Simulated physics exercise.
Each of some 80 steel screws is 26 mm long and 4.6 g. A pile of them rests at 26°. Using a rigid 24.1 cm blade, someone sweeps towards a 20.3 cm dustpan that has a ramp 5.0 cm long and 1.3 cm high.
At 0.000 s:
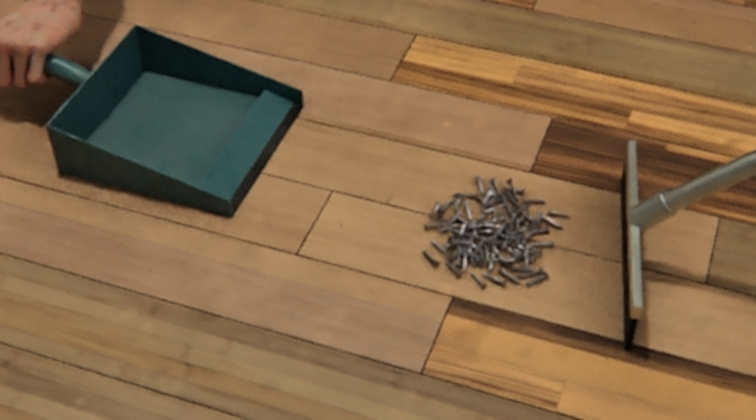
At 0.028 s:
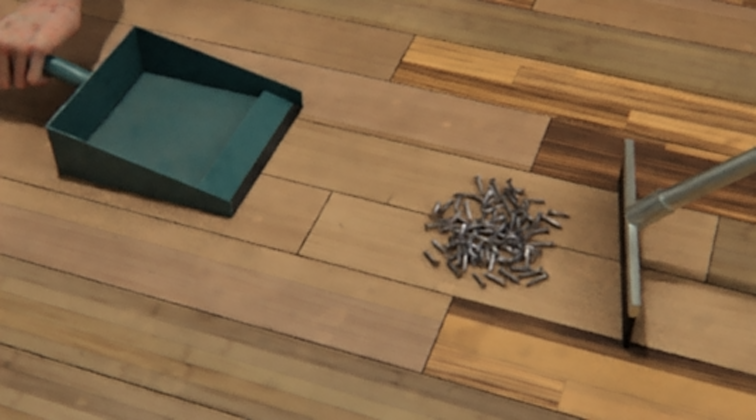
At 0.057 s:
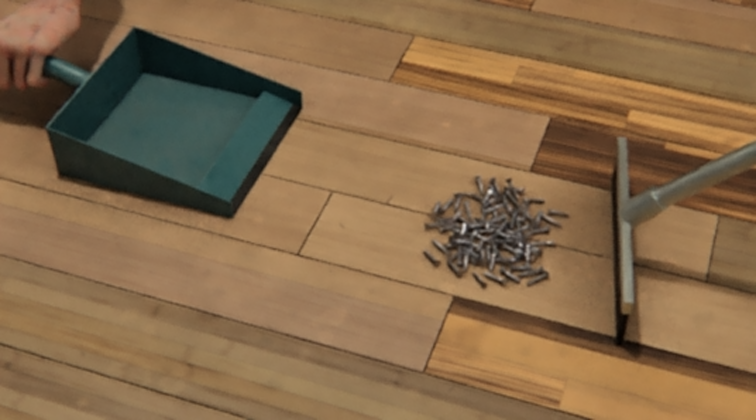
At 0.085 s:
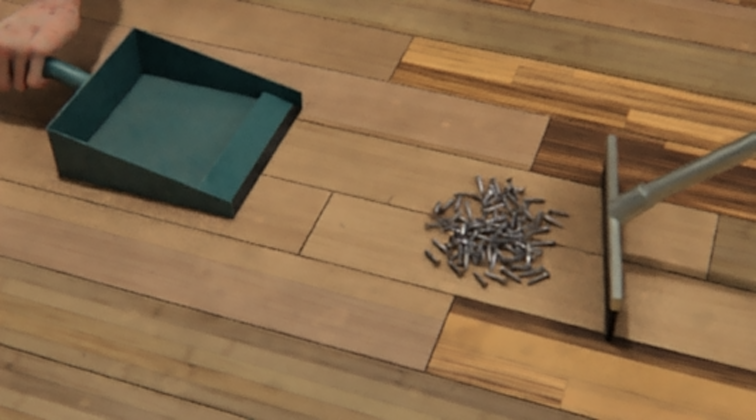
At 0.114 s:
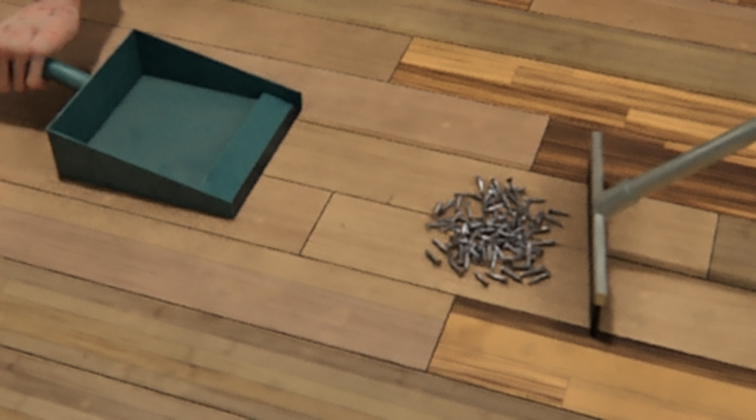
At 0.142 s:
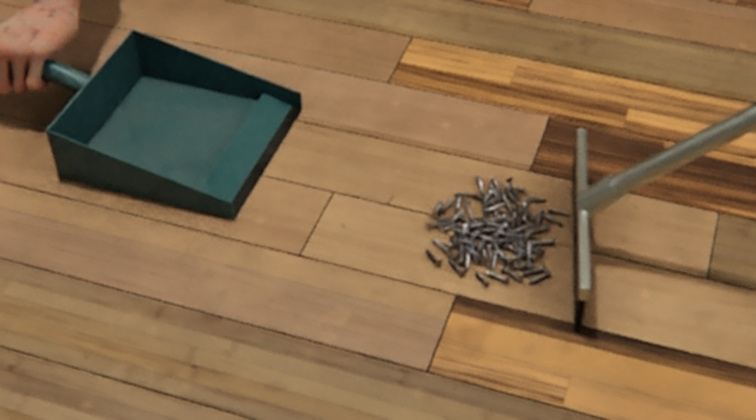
In this clip, a hand holds a teal dustpan at left on a wooden floor while a long-handled flat blade slides a short way left, closing the gap to a pile of metal screws that stays still.
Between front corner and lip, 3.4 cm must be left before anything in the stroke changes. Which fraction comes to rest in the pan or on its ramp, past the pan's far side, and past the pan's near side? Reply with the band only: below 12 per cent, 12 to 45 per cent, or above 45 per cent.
In the pan or on its ramp: Below 12 per cent; past the pan's far side: Below 12 per cent; past the pan's near side: 12 to 45 per cent.
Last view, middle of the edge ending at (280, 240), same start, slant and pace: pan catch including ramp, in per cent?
About 5 %.
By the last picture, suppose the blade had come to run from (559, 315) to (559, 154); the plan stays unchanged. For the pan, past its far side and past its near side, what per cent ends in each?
You'd see pan at 5, far at 0 and near at 60.
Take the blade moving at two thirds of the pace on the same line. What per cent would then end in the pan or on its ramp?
Share: About 5 %.
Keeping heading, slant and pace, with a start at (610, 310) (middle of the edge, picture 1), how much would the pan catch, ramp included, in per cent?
About 15 per cent.
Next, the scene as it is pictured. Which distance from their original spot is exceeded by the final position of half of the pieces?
26 cm or so.
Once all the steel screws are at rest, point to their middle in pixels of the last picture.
Estimated resting centre: Around (269, 189).
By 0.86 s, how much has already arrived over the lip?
5 %.
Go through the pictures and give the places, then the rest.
The first picture shows blade from (636, 312) to (630, 151), moved 0.0 cm, 0 of the pieces shifted so far; middle of the pieces at (495, 232); pan at (170, 135).
The second picture shows blade from (634, 310) to (628, 150), moved 0.2 cm, 0 of the pieces shifted so far; middle of the pieces at (496, 232).
The third picture shows blade from (627, 307) to (621, 148), moved 1.0 cm, 0 of the pieces shifted so far; middle of the pieces at (496, 232).
The fourth picture shows blade from (616, 303) to (610, 145), moved 2.1 cm, 0 of the pieces shifted so far; middle of the pieces at (496, 231).
The fifth picture shows blade from (600, 298) to (596, 142), moved 3.8 cm, 0 of the pieces shifted so far; middle of the pieces at (497, 231).
The sixth picture shows blade from (584, 294) to (581, 139), moved 5.4 cm, 0 of the pieces shifted so far; middle of the pieces at (497, 231); pan at (170, 139). Its pace works out near 0.59 m/s.
After 0.40 s, middle of the blade 21 cm from the lip; 0 % over the lip, far side 0 %, near side 15 %.
Then, at 0.57 s, middle of the blade 11 cm from the lip; 0 % over the lip, far side 0 %, near side 20 %.
After 0.86 s, middle of the blade 6 cm from the lip; 5 % over the lip, far side 0 %, near side 20 %.
In the end, at 2.0 s, pan 5 %, far side 0 %, near side 20 %, in front of the lip or behind the blade 75 %.
